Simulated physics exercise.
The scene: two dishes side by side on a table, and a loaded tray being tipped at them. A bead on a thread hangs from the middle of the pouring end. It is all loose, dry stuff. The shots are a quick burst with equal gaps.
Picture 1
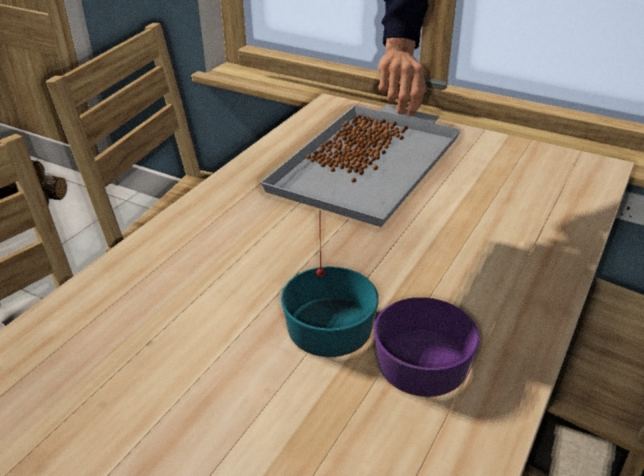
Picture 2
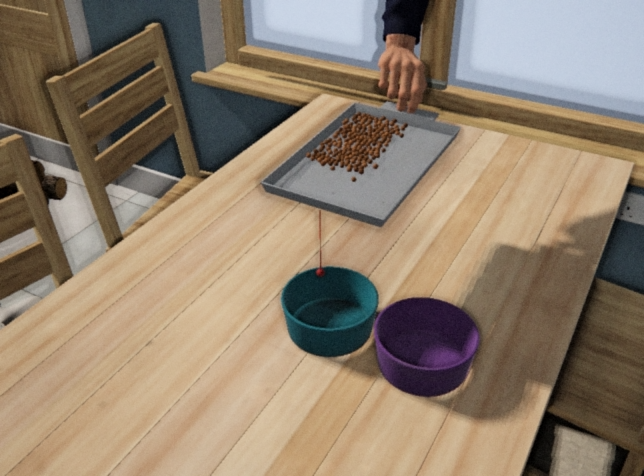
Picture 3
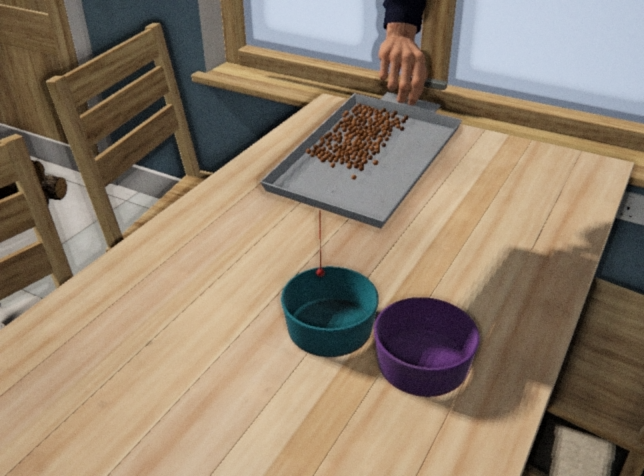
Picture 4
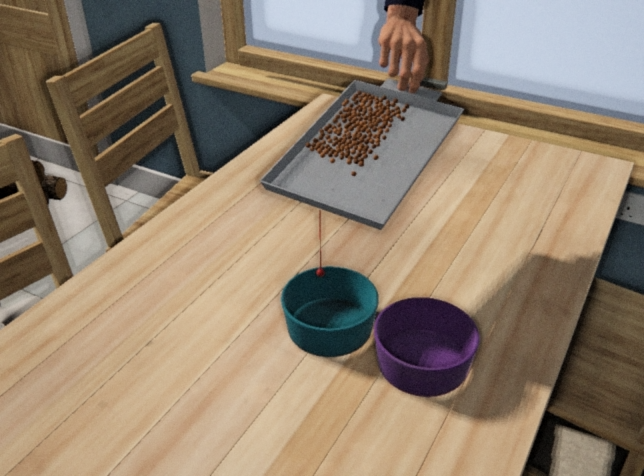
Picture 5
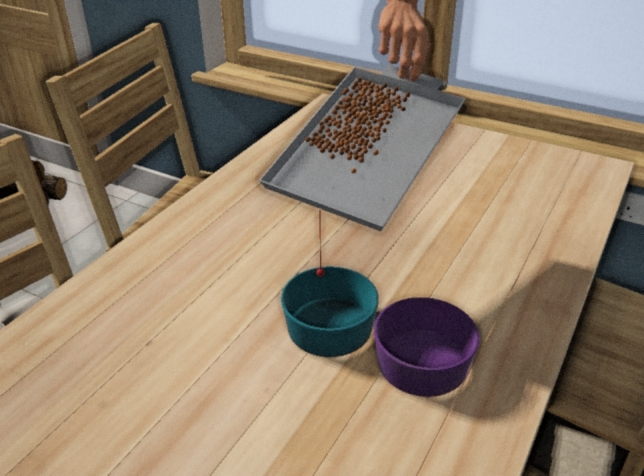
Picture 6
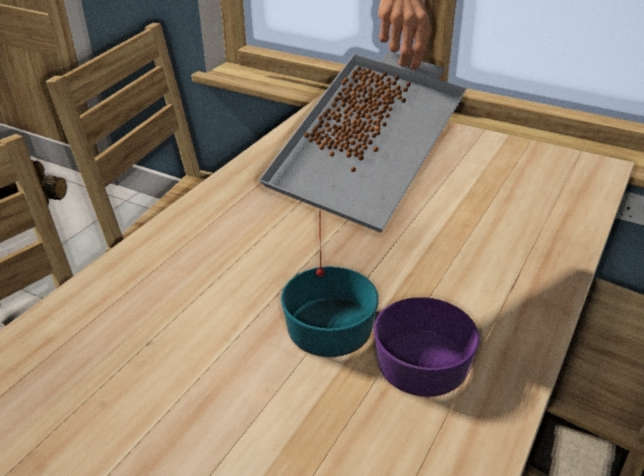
A hand slowly raises the far end of a gray tray holding small brown balls.
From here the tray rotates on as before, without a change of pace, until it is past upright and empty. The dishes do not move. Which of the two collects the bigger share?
More goes to the left-hand dish.
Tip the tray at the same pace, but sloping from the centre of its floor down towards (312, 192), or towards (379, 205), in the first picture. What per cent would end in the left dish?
Near 10 % and 40 %.
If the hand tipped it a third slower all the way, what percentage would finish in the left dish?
Some 70 per cent.
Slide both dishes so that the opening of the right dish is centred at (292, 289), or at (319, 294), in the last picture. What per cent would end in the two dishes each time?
In turn 10 and 40 in a hundred.
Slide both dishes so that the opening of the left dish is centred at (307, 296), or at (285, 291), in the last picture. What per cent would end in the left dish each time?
First some 30, then 10 per cent.
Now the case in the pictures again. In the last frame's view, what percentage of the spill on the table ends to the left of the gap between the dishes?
Some 70 per cent.
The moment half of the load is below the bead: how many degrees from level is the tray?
Around 75° of tilt.
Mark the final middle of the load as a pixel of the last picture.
Close to (348, 341).
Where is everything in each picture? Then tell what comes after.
The first frame shows corners of the pouring end at (265, 182) and (382, 216), level; middle of the load at (359, 144), cereal balls; left dish at (306, 338); right dish at (405, 377); bead on its thread at (321, 273).
The second frame shows corners of the pouring end at (265, 181) and (382, 216), level; middle of the load at (359, 142).
The third frame shows corners of the pouring end at (265, 181) and (382, 218), tipped barely, lowest at the right corner; middle of the load at (359, 137).
The fourth frame shows corners of the pouring end at (265, 180) and (381, 220), tipped a little, lowest at the right corner; middle of the load at (359, 128).
The fifth frame shows corners of the pouring end at (264, 179) and (381, 222), tipped a little, lowest at the right corner; middle of the load at (359, 120).
The sixth frame shows corners of the pouring end at (264, 179) and (381, 225), tipped clearly, lowest at the right corner; middle of the load at (359, 113); left dish at (306, 338); right dish at (405, 377).
Soon after the last picture, tray tipped steeply; about half on the tray; a stray few in the right dish; a small part in the left dish; a stray few outside both; about a third in the air.
A little later, tray tipped past a quarter turn; about a quarter on the tray; a small part in the right dish; about a third in the left dish; about a quarter outside both; a small part in the air.
Later still, tray tipped past a quarter turn; a small part in the right dish; about two thirds in the left dish; about a quarter outside both.
At rest, tray tipped past a quarter turn; a small part in the right dish; about two thirds in the left dish; about a quarter outside both.
